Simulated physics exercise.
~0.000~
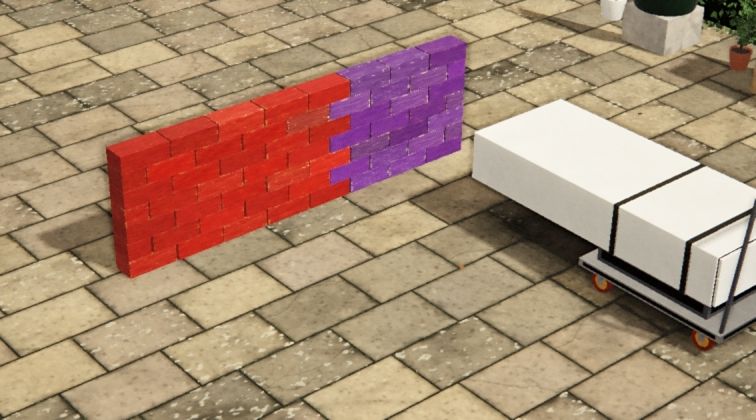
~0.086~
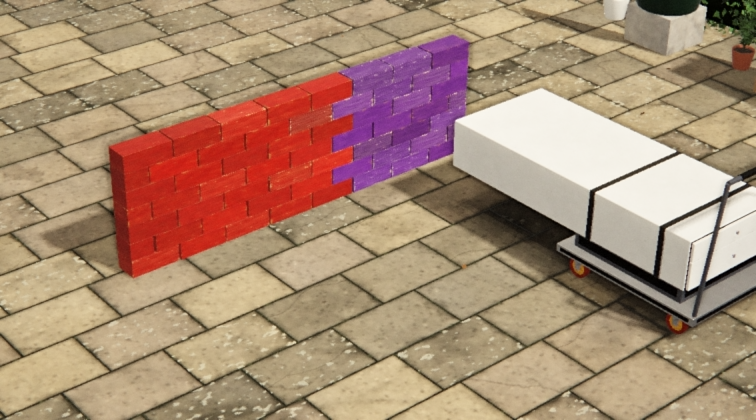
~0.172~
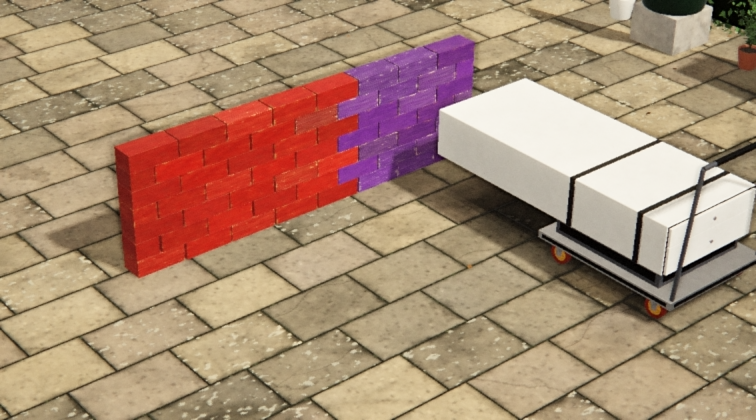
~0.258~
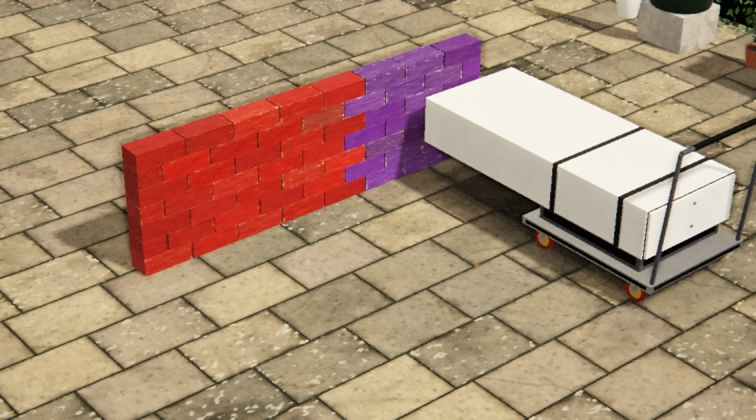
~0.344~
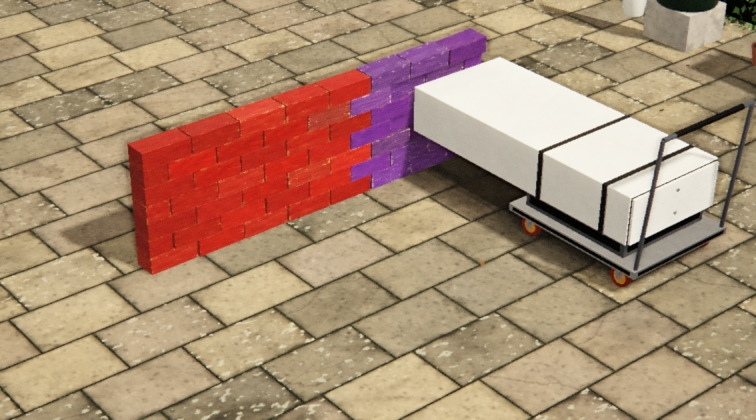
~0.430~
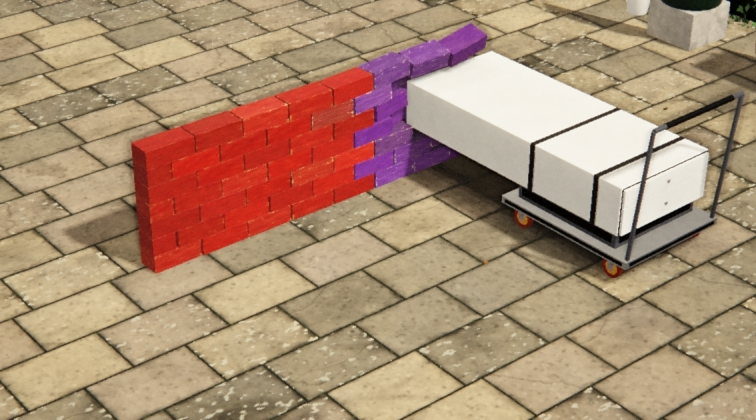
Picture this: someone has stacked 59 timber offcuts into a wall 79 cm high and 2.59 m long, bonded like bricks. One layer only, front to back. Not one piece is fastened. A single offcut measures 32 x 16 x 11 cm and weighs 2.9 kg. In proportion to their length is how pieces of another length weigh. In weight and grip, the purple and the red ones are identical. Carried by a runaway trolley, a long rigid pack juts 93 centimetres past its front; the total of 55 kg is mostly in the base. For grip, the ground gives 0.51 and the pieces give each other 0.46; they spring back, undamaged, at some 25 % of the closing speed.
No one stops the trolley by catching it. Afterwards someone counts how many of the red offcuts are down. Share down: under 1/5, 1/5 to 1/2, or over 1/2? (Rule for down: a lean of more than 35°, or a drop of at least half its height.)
Only a few go down, below one fifth.
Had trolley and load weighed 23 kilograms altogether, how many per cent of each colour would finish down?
You'd get purple 80 and red 0 percent.
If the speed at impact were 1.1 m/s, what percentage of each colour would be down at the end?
Purple 60%, red 0%.
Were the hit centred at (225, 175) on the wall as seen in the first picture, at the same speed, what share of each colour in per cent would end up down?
Purple 10 %, red 80 %.
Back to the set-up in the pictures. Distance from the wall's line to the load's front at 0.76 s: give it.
It is some 50 centimetres past it.
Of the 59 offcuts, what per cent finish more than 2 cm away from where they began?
The shifted ones make up 35 per cent.
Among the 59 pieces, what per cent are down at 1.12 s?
25 per cent.
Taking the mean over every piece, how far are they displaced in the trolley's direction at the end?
On average the pieces end up around 25 cm further on.
After 0.52 s, load 24 cm past the wall's line, still rolling; none of the 35 red offcuts down (6 of 59 in all colours); top red offcut unmoved; top purple offcut leaning 20°, 53 mm lower.
After 0.76 s, load 48 cm past the wall's line, still rolling; none of the 35 red offcuts down (12 of 59 in all colours); top red offcut unmoved; top purple offcut 8 cm lower.
After 1.12 s, load 82 cm past the wall's line, still rolling; 1 of the 35 red offcuts down (16 of 59 in all colours); top red offcut unmoved; top purple offcut 8 cm lower.
After 1.80 s, load 1.23 m past the wall's line, still rolling; 1 of the 35 red offcuts down (18 of 59 in all colours); top red offcut unmoved; top purple offcut 8 cm lower.
At rest (3.7 s), load 1.19 m past the wall's line, stopped; 1 of the 35 red offcuts down (18 of 59 in all colours); top red offcut unmoved; top purple offcut 8 cm lower. That is 3 per cent. As the last picture would show them, middles, top red offcut near (259, 116), top purple offcut near (330, 20).
